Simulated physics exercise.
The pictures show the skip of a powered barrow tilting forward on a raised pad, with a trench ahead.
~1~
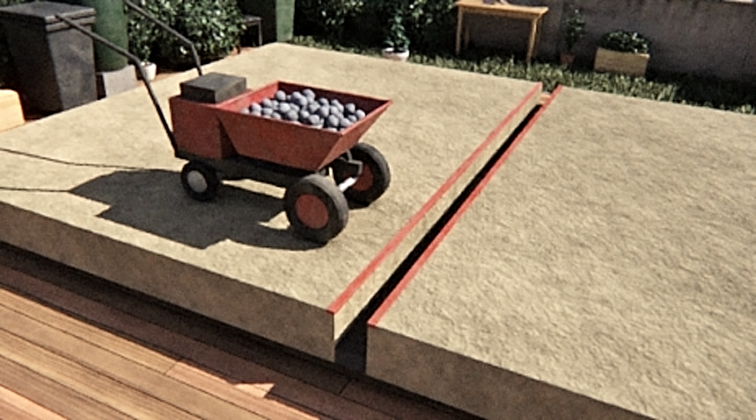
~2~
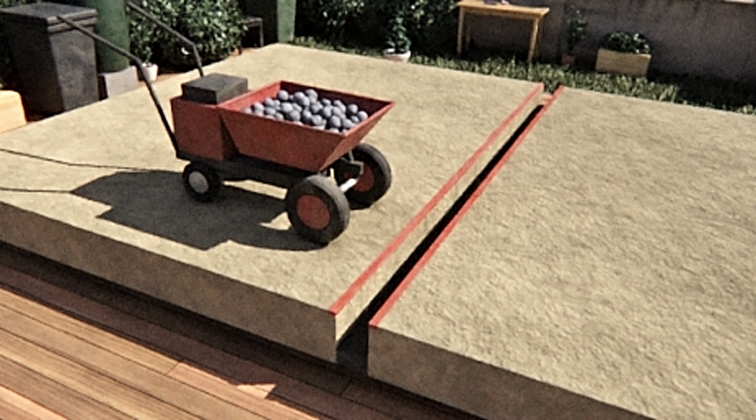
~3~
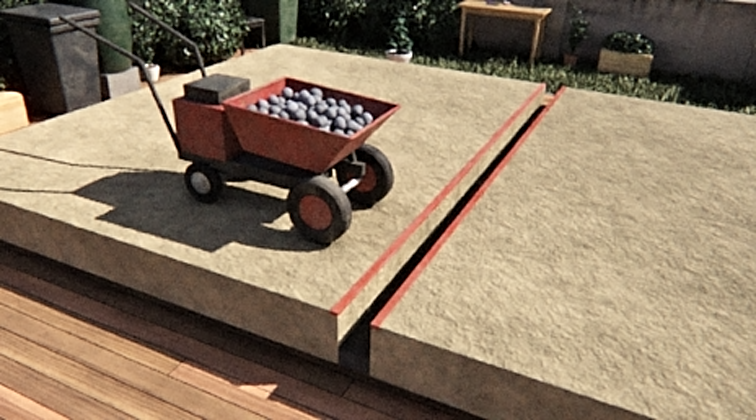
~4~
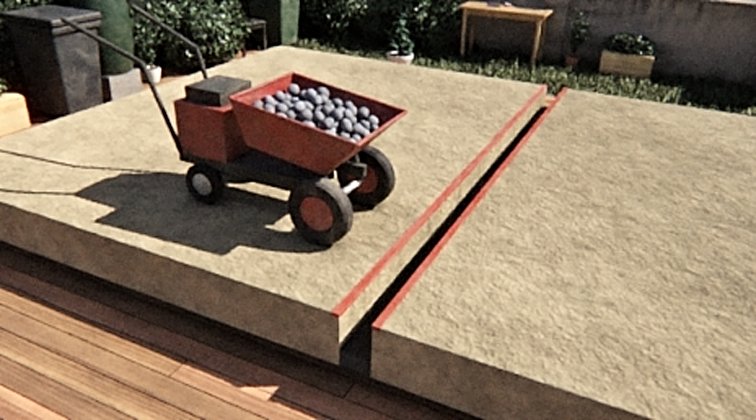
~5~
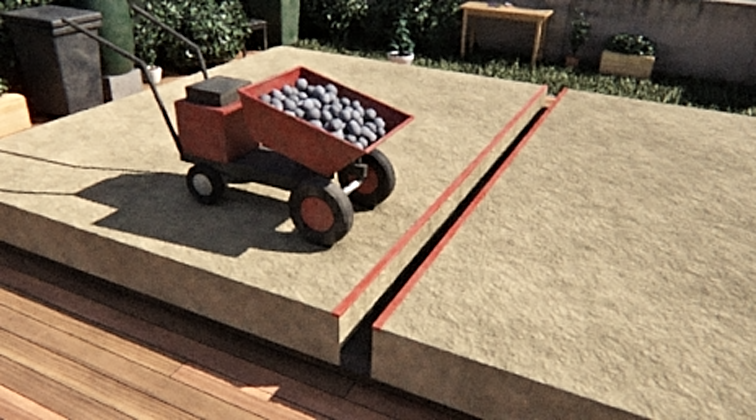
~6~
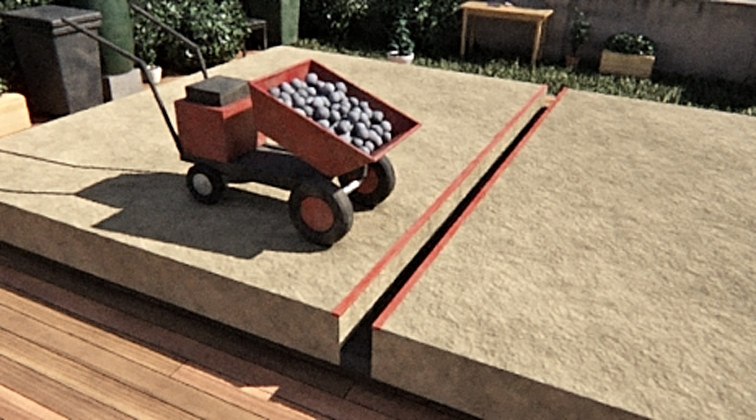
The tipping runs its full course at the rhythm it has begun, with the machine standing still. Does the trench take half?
The trench ends with under half of it.
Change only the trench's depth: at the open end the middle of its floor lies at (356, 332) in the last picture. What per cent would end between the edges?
Close to 20 per cent.
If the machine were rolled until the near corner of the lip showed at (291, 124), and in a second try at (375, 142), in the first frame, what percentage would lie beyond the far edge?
About 10 and 90 per cent.
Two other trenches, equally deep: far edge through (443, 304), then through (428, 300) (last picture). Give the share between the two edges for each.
Roughly 100 per cent, and 80 per cent.
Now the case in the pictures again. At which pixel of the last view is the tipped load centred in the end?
At about (462, 246).
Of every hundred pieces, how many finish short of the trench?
About 0 per cent.
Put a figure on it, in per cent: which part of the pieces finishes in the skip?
Some 5 per cent.
Shortly afterwards, skip tipped steeply; the whole lot in the skip.
Next, skip tipped right over; near two thirds in the skip; a little in or heaped over the trench; near a quarter beyond it; only a few falling.
Some moments later, skip tipped right over; a little in the skip; near a quarter in or heaped over the trench; near two thirds beyond it.
In the end, skip tipped right over; a little in the skip; near a third in or heaped over the trench; near two thirds beyond it.
